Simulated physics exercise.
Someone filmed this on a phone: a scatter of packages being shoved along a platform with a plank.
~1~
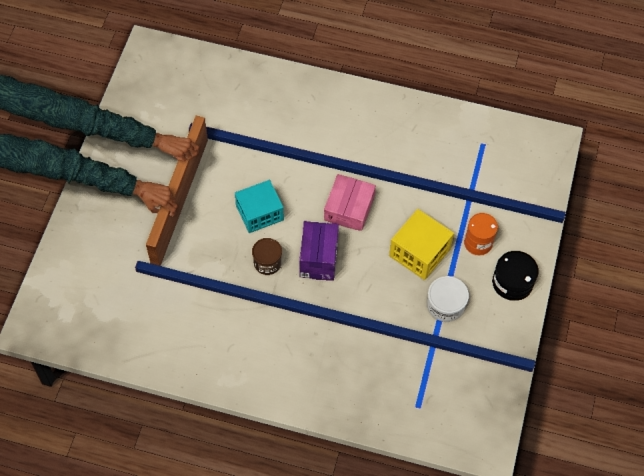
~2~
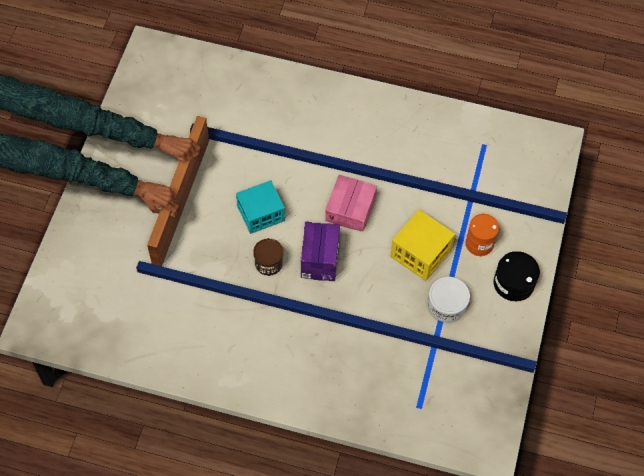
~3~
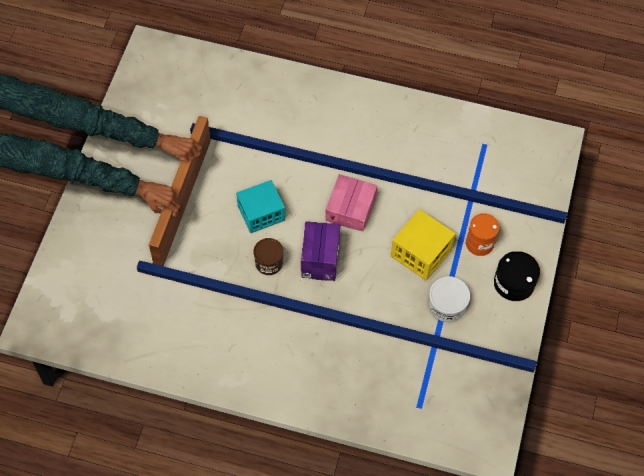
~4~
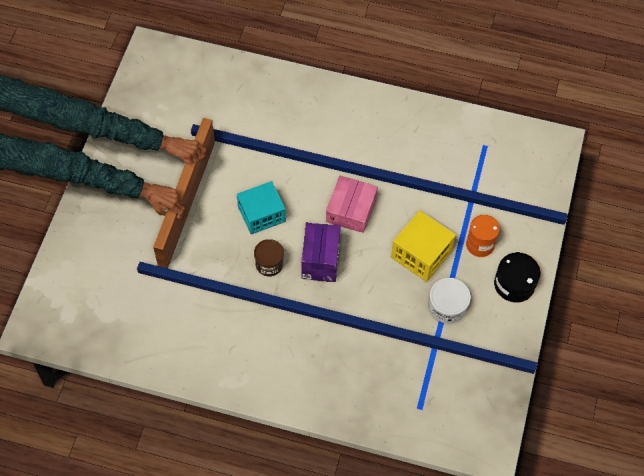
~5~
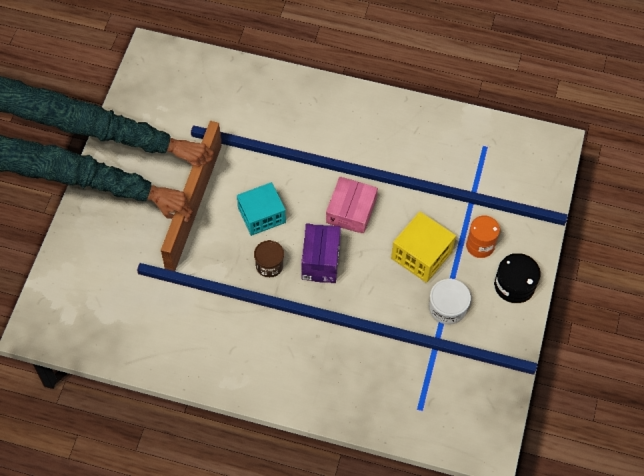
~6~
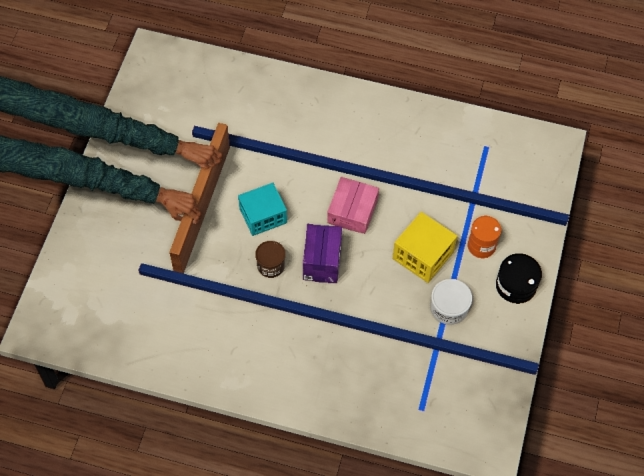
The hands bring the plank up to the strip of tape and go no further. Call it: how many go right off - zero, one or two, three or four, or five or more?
One or two go off.
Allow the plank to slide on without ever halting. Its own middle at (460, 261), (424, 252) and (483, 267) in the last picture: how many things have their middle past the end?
Respectively, 1, 0 and 2.
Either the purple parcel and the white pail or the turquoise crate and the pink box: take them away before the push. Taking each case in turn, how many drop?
First 1, then 0.
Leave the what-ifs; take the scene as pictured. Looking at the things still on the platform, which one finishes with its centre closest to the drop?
That would be the white pail.
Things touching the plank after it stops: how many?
Count: 3.
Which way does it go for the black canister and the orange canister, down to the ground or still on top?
I'd say the black canister ends up down, while the orange canister stays where it is.
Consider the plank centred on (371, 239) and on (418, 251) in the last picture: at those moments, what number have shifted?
I count 5 first and 8 after.
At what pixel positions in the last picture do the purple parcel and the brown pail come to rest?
(494, 312) and (460, 312), roughly.
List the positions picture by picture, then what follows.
In the first picture, black canister (515, 276); orange canister (481, 234); white pail (447, 300); plank (178, 190); tape (453, 268).
In the second picture, orange canister (482, 235); turquoise crate (261, 207).
In the third picture, white pail (449, 300); plank (181, 191).
In the fourth picture, black canister (517, 277); pink box (352, 204).
In the fifth picture, orange canister (483, 237); brown pail (269, 259).
In the sixth picture, black canister (519, 279); orange canister (484, 237); white pail (451, 302); plank (201, 198); tape (456, 271).
Soon after, none off yet; black canister at rest near (519, 279); orange canister at rest near (484, 237); white pail at rest near (451, 302).
In the end, the number that fall off is one or two; gone, black canister.
